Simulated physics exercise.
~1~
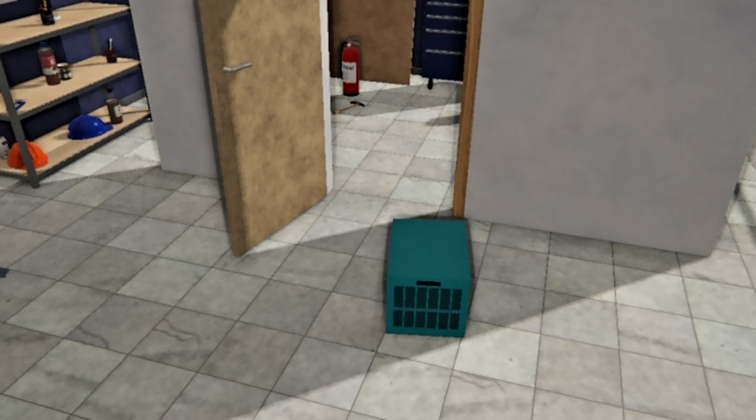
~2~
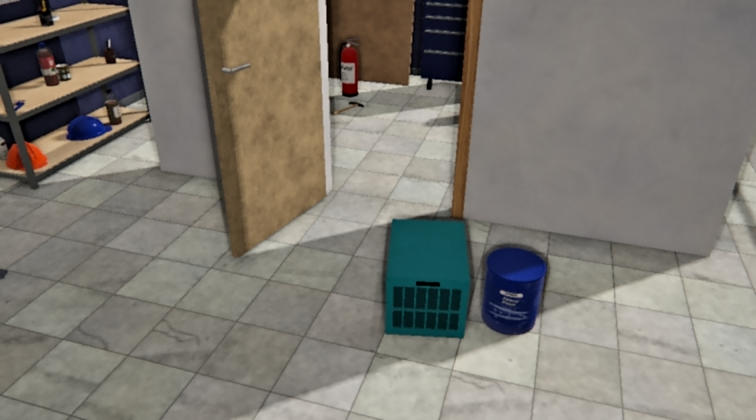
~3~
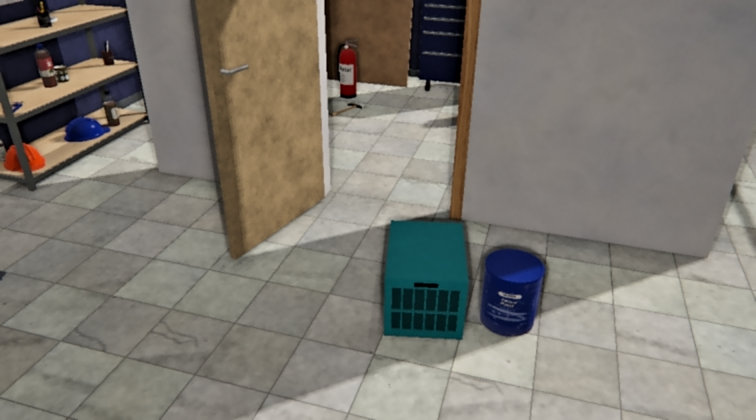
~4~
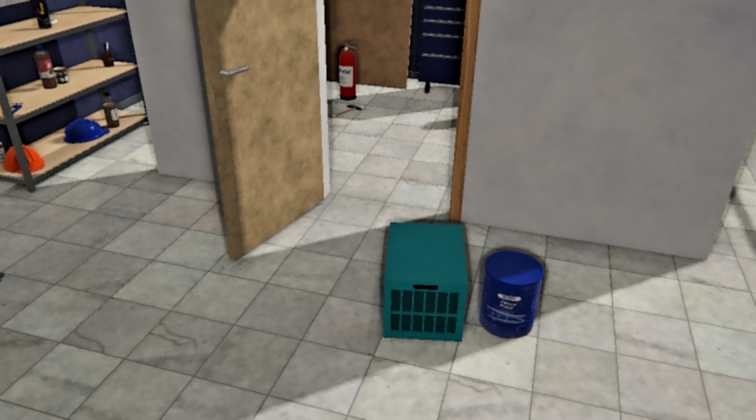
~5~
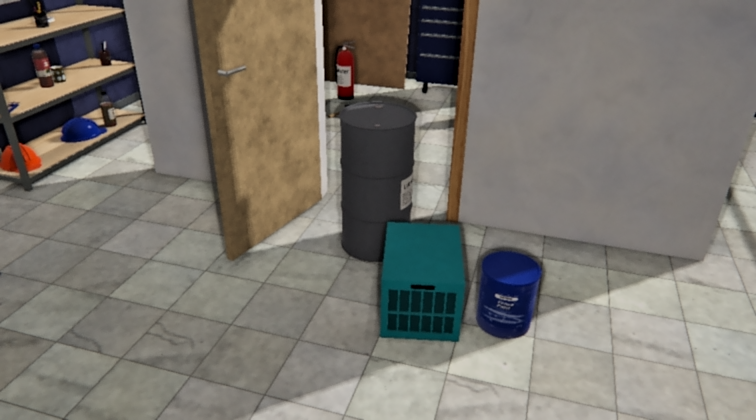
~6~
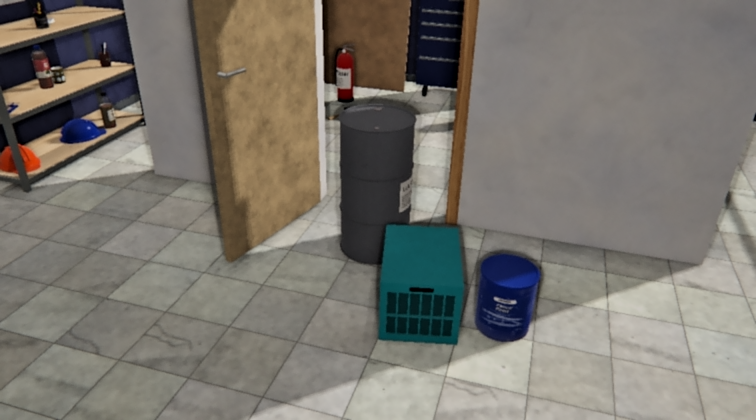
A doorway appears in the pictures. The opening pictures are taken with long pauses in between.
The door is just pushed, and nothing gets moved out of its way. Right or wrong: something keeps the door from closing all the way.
Right.
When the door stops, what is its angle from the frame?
The door ends up some 55° open.
Then, 0.50 s later than the last frame, open by 96°.
Then, 0.80 s later than the last frame, open by 85°.
Then, 1.10 s later than the last frame, open by 71°.
Then, 1.30 s later than the last frame, open by 62°.
When it is over, open by 57°; all 3 as before. End places, in pixels of the last picture, grey drum near (376, 185).
